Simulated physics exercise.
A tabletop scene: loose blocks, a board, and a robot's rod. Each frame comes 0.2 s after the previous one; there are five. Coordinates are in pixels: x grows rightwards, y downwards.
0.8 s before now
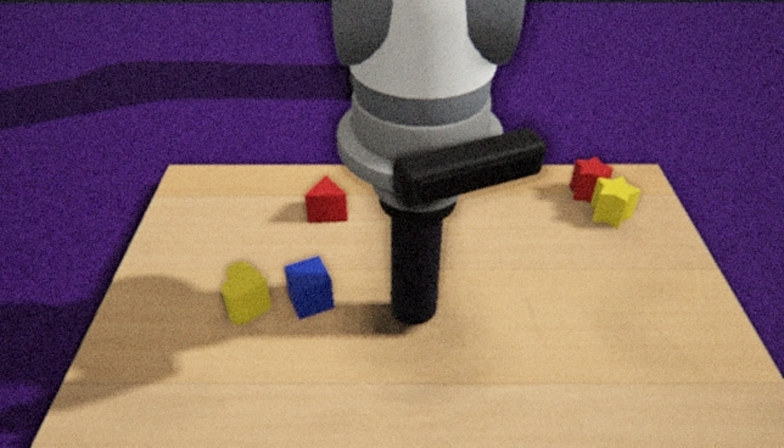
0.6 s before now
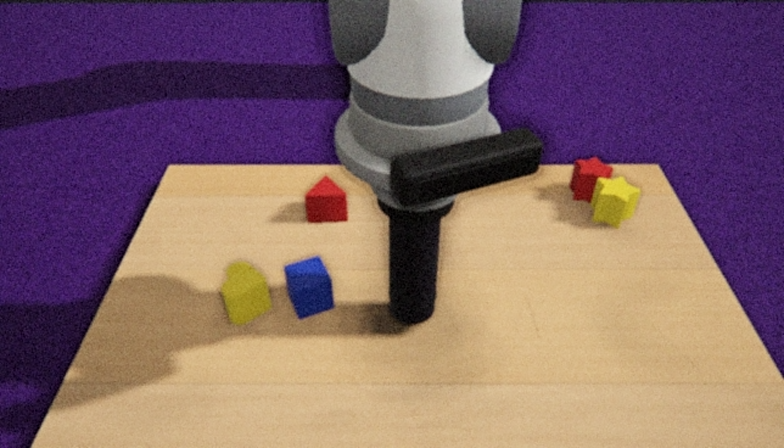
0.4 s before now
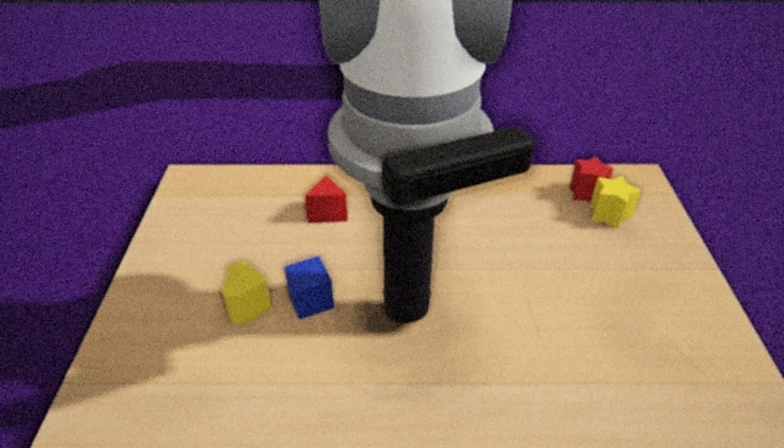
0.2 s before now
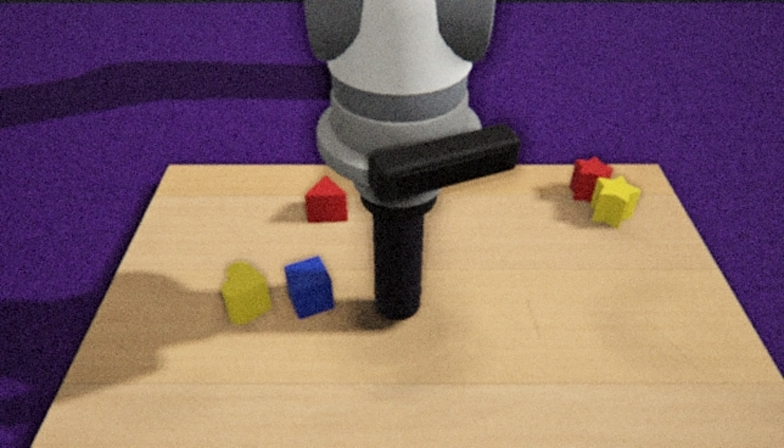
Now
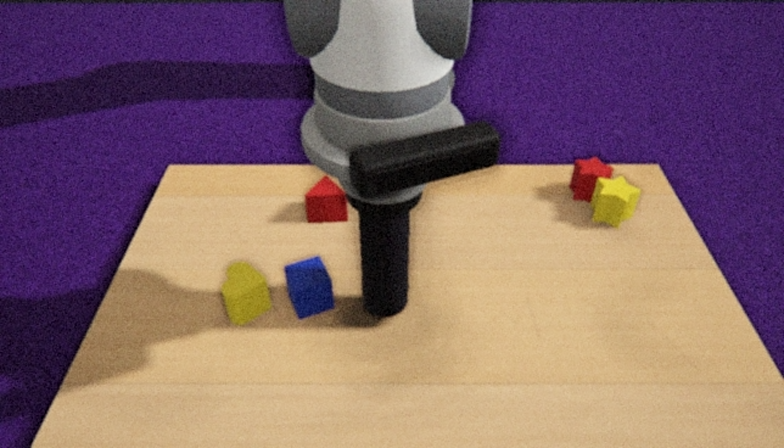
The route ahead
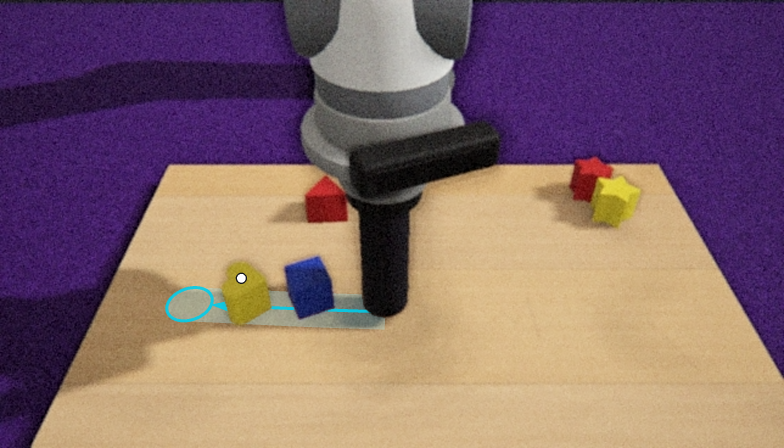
A robot arm held a black rod upright on a wooden table and slid it a short way left toward a blue block, while the yellow, blue and red blocks around it stayed still.
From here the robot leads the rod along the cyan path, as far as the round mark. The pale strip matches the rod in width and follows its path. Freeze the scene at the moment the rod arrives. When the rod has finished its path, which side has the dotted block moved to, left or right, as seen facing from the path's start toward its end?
Its sideways move is to the right.
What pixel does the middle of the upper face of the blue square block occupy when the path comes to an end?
Located at (243, 247).
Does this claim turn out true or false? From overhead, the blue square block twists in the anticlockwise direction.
That claim is false.
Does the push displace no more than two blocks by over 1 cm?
The answer is yes.
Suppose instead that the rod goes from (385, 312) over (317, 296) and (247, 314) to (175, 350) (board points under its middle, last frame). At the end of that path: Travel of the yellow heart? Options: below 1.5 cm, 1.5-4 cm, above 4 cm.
More than 4 cm.
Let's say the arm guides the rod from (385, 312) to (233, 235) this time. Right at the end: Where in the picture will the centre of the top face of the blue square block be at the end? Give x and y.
The centre of its top will be at (281, 271).
Drawn move, from (385, 312) directly to (190, 304); the dot is on the yellow heart.
On the path given first. One third of the way, rod (318, 299); yellow heart (230, 277); blue square block (277, 264), turned 25° clockwise.
Two thirds of the way, rod (251, 296); yellow heart (206, 271), turned 65° anticlockwise; blue square block (245, 249), turned 105° clockwise.
At the end, rod (186, 293); yellow heart (156, 257); blue square block (243, 247), turned 115° clockwise.
